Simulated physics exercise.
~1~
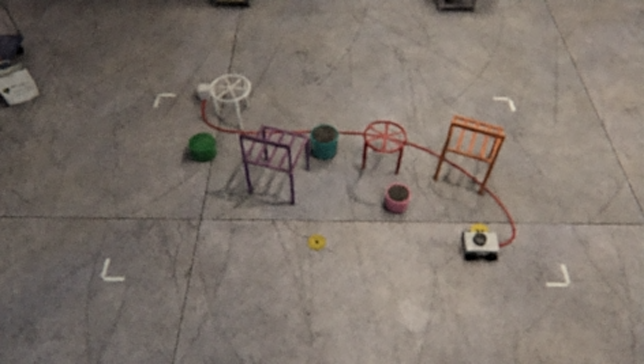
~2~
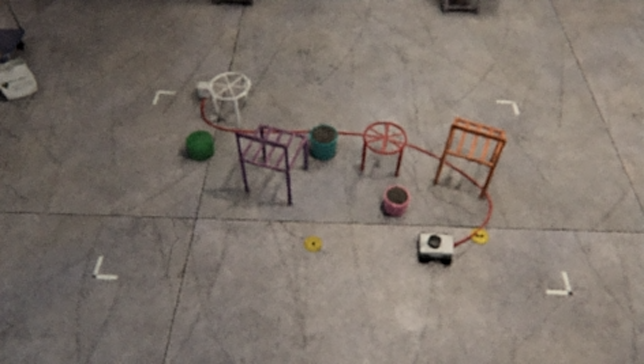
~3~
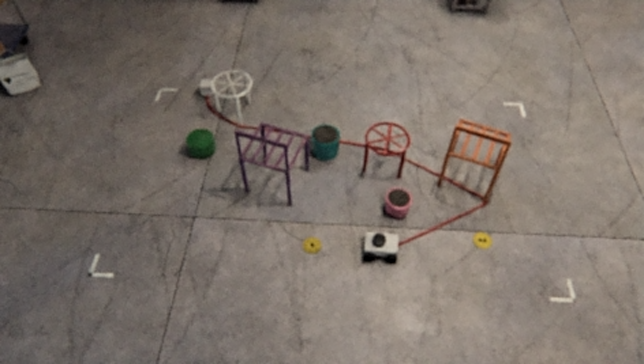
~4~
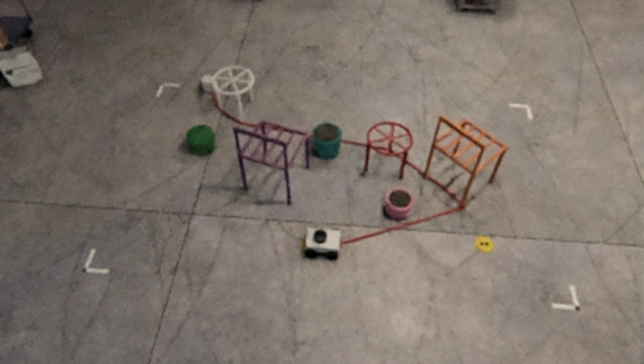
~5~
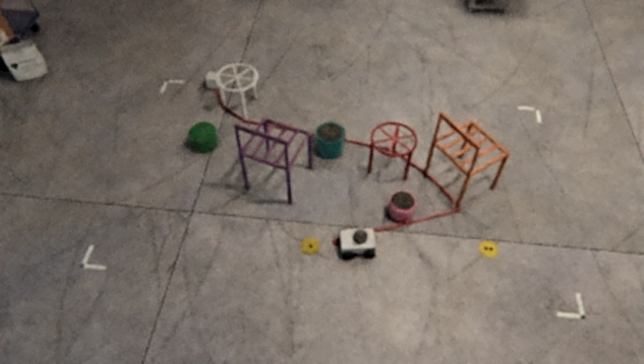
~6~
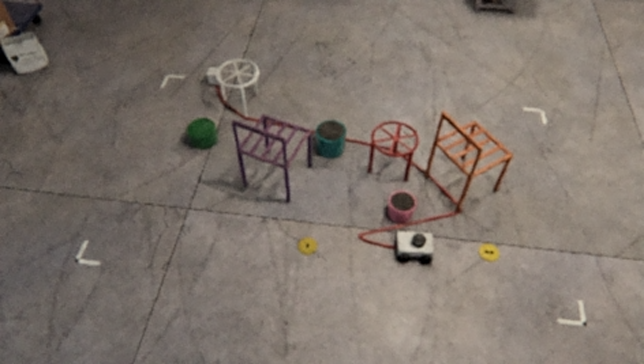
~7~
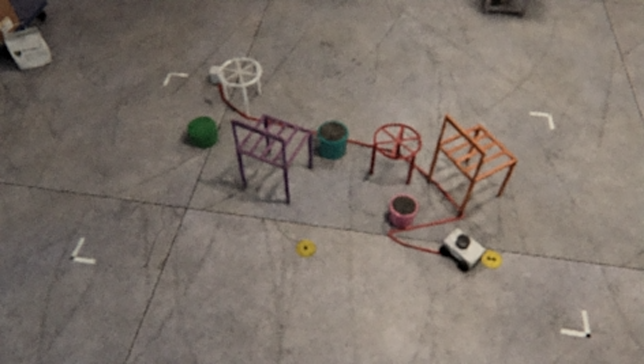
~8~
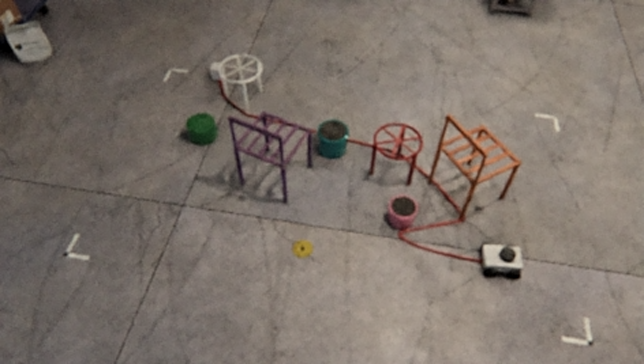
On a grey shop floor, a thin red lead runs from beside a white stool, past pots, stools and chairs, to a small white cart at the right. The cart rolls left along the front, and the lead draws straight and catches the legs of the orange chair. As the cart continues toward the yellow mark near the middle, the orange chair is pulled round and left standing at an angle. The cart then heads back right, its lead slackening and bending around the pink pot. It ends at the right-hand mark, with the orange chair upright but turned.
